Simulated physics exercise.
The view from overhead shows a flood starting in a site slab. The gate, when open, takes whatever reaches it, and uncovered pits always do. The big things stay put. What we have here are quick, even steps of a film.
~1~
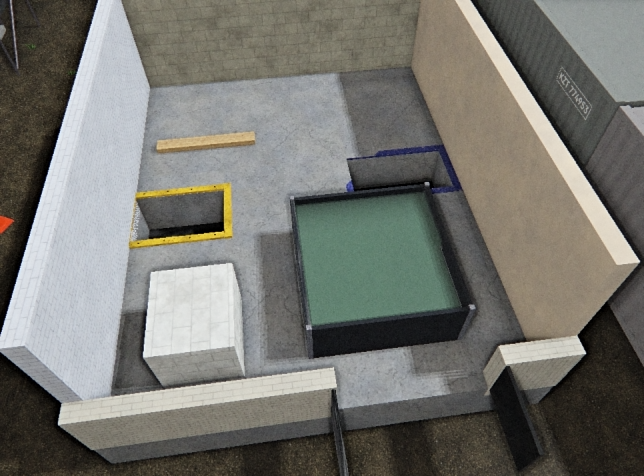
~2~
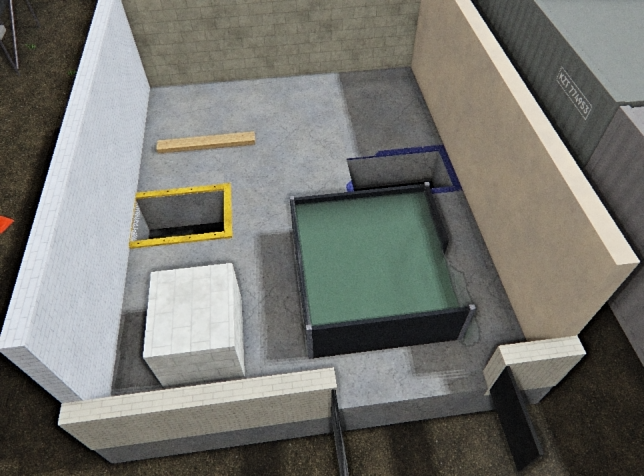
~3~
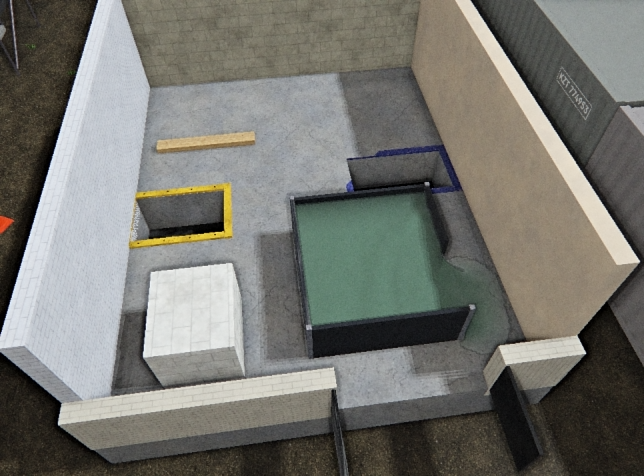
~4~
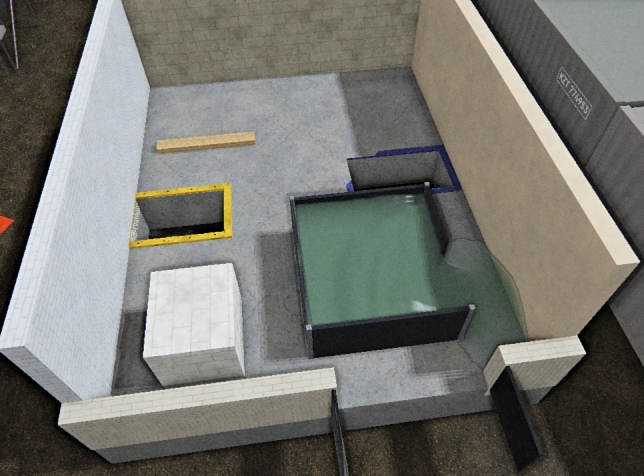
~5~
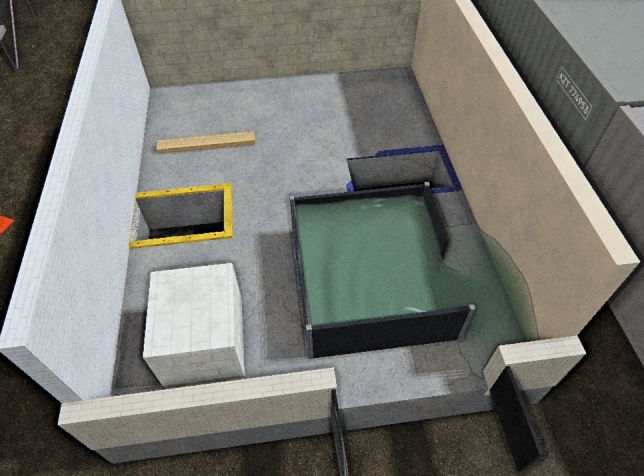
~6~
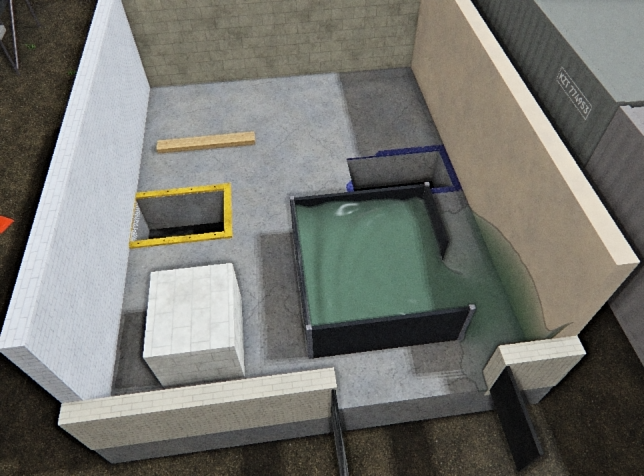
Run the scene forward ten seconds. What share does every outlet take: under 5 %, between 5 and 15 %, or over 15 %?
At the end, the gate goes higher than fifteen per cent, the blue pit goes higher than fifteen per cent, the yellow pit stays lower than five per cent.
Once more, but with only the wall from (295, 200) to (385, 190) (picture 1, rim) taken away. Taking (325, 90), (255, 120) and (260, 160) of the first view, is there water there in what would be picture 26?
In the order asked: Sodden, sodden, sodden.
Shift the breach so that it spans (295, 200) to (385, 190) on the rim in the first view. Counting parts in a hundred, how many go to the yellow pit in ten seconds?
Share to the yellow pit: 8 in a hundred.
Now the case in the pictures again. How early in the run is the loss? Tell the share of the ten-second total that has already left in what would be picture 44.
I'd say about 75 per cent.
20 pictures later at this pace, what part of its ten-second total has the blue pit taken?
Share at that point: Roughly 40 %.
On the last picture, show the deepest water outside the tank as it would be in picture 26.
At about (504, 318).
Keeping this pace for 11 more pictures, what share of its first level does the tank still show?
I'd say around 54 per cent.
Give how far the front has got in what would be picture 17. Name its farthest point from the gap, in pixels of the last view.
Front's tip: Near (422, 94).
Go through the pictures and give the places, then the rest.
The first frame shows still water in the tank at (374, 252).
In the second frame, water pours out at (449, 293) and has run to (473, 338).
In the third frame, the front is at (492, 279), out from the gap at (448, 295).
In the fourth frame, water pours out at (448, 295) and has run to a hidden place.
In the fifth frame, the front is at (479, 229), out from the gap at (448, 295).
In the sixth frame, the front is at (471, 209), out from the gap at (448, 295).
A moment on, water covers 15 % of the floor; the gate 0 %, the blue pit 1 %, the yellow pit 0 %.
Next, water covers 20 % of the floor; the gate 3 %, the blue pit 7 %, the yellow pit 0 %.
Then, water covers 30 % of the floor; the gate 9 %, the blue pit 17 %, the yellow pit 0 %.
Later, water covers 40 % of the floor; the gate 15 %, the blue pit 29 %, the yellow pit 1 %.
In the end, water covers 45 % of the floor; the gate 20 %, the blue pit 40 %, the yellow pit 2 %.
